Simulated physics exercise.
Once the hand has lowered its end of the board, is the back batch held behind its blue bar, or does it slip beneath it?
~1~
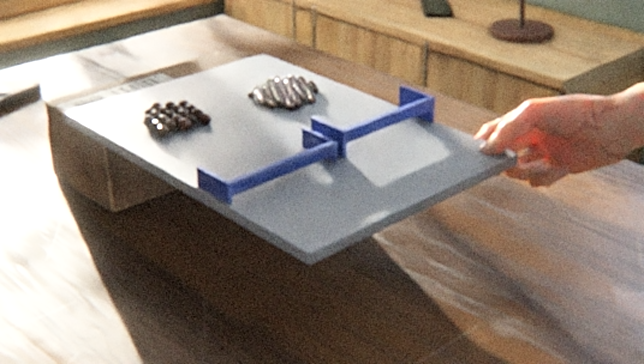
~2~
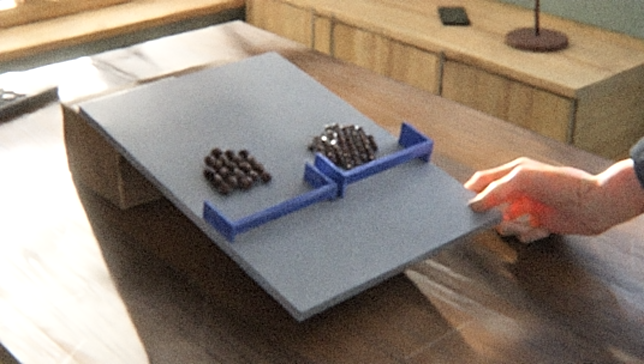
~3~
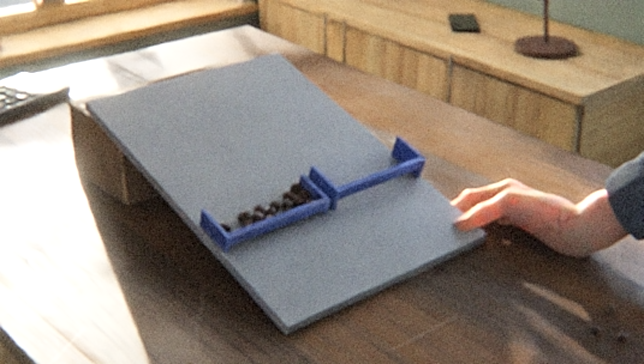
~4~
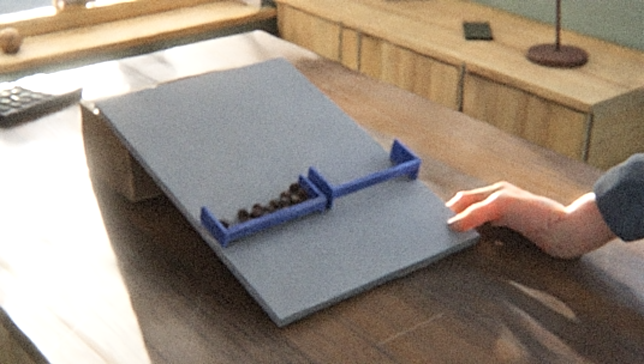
The back batch slips beneath its blue bar and leaves the board, while the front batch lodges against its own bar.
